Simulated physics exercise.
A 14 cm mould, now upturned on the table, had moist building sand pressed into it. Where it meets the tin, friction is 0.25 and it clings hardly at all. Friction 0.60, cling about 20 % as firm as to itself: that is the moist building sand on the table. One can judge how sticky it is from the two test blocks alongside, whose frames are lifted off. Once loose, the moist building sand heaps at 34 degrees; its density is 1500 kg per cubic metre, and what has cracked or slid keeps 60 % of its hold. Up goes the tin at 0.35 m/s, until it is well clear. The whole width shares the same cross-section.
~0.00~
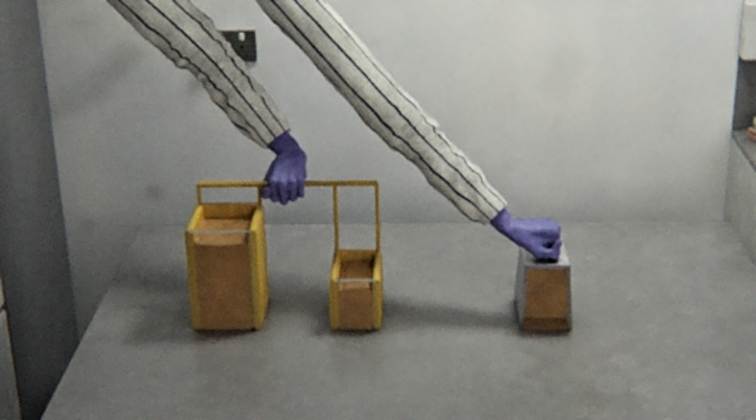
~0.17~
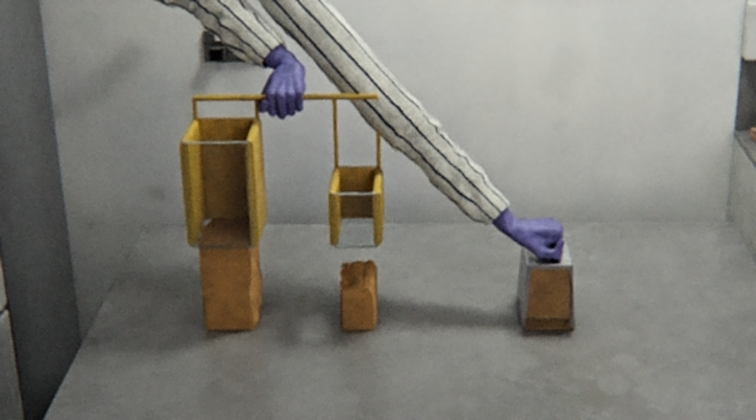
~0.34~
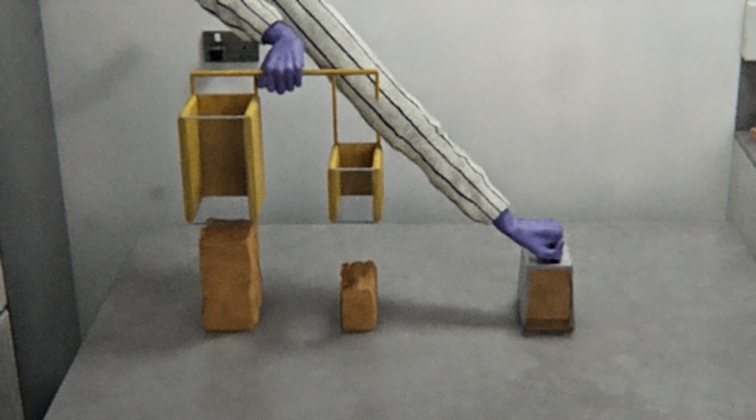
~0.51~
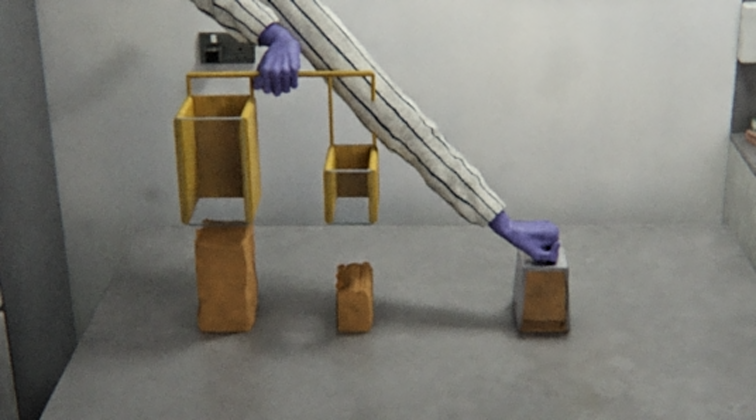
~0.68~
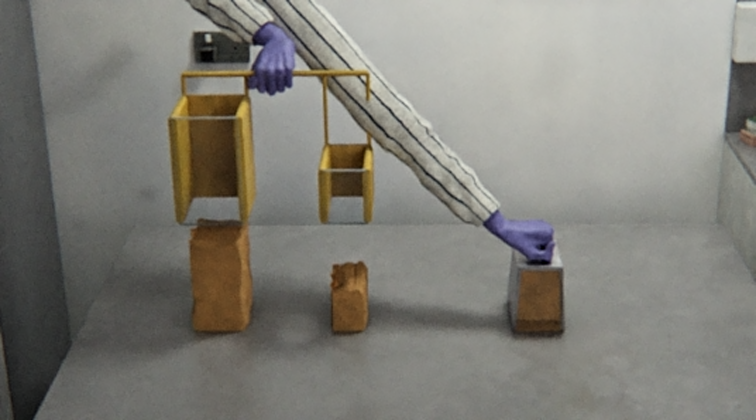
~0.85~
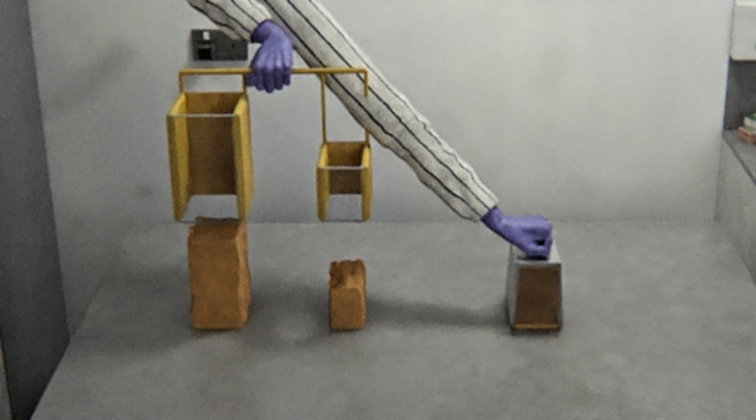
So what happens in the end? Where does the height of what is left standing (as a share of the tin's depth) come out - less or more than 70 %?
Result: More.
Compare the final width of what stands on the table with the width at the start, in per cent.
90 %.
After 1.09 s, the tin is up by 8.4 cm.
After 1.37 s, the tin is up by 18 cm; what stands on the table is 99 % of the tin's depth.
After 1.65 s, the tin is up by 26 cm; what stands on the table is 99 % of the tin's depth.
After 1.93 s, the tin is up by 26 cm; what stands on the table is 99 % of the tin's depth.
After 2.03 s, at the end, the tin is up by 26 cm; what stands on the table is 99 % of the tin's depth.
